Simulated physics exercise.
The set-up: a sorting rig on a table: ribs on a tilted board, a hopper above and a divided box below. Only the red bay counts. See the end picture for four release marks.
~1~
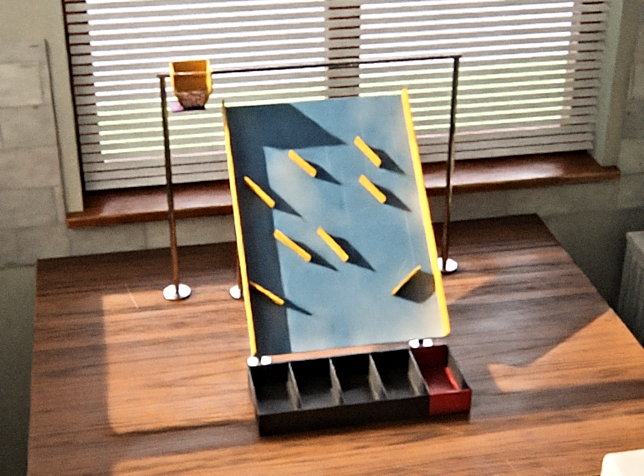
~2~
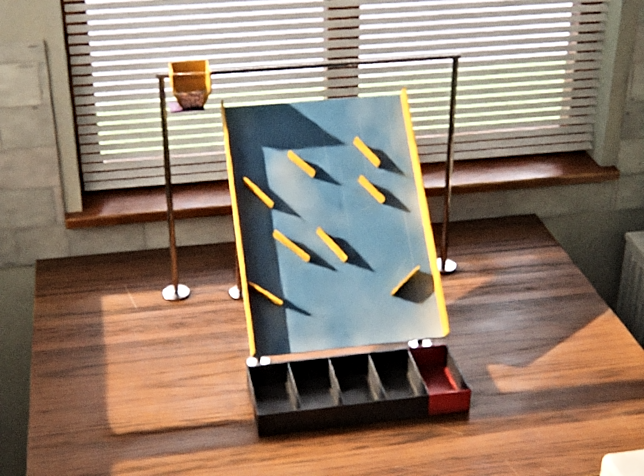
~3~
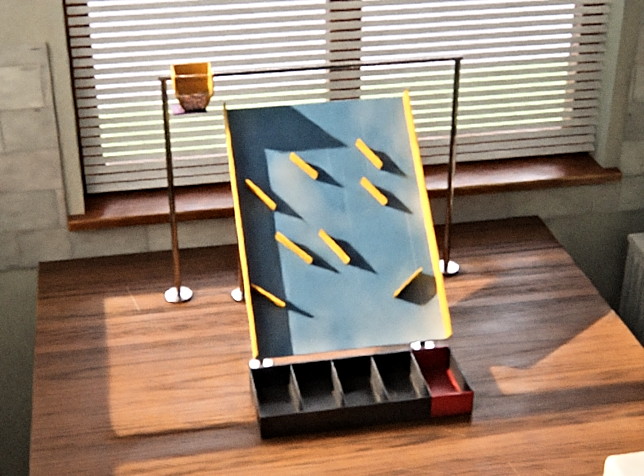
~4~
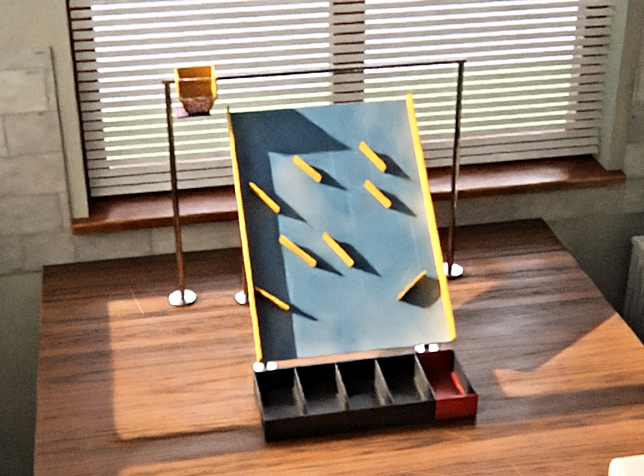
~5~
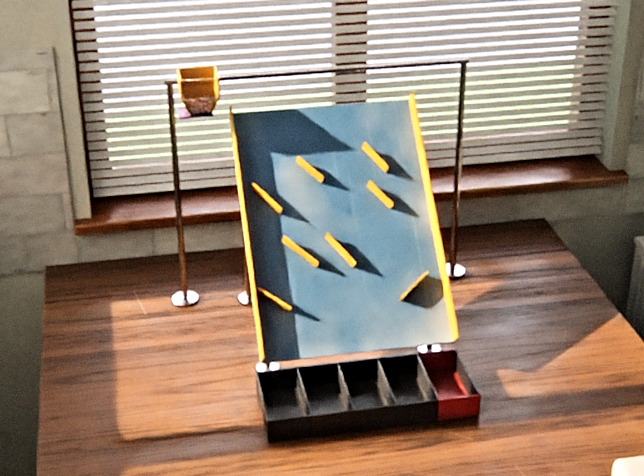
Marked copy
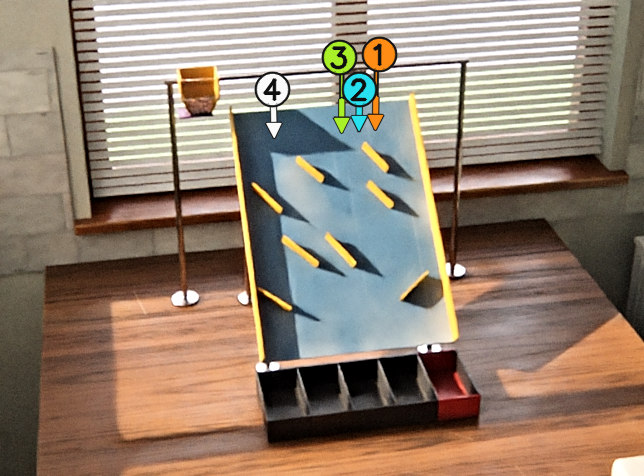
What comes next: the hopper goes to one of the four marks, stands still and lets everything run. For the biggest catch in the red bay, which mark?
It is 1.
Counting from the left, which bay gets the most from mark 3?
The fourth.
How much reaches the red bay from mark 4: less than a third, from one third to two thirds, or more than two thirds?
It is less than a third.
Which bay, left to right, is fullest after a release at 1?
It is the fifth one.
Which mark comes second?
2 it is.
On the marked copy, mark 1 meets the board at (375, 124); mark 2 meets the board at (359, 125); mark 3 meets the board at (341, 127); mark 4 meets the board at (274, 132).
For mark 1, the bulk in the red bay, a small share in other bays, a small share outside the box.
For mark 2, close to a third in the red bay, close to half in other bays, a small share outside the box.
For mark 3, a small share in the red bay, the bulk in other bays, a small share outside the box.
For mark 4, only a few in the red bay, the bulk in other bays, a small share outside the box.
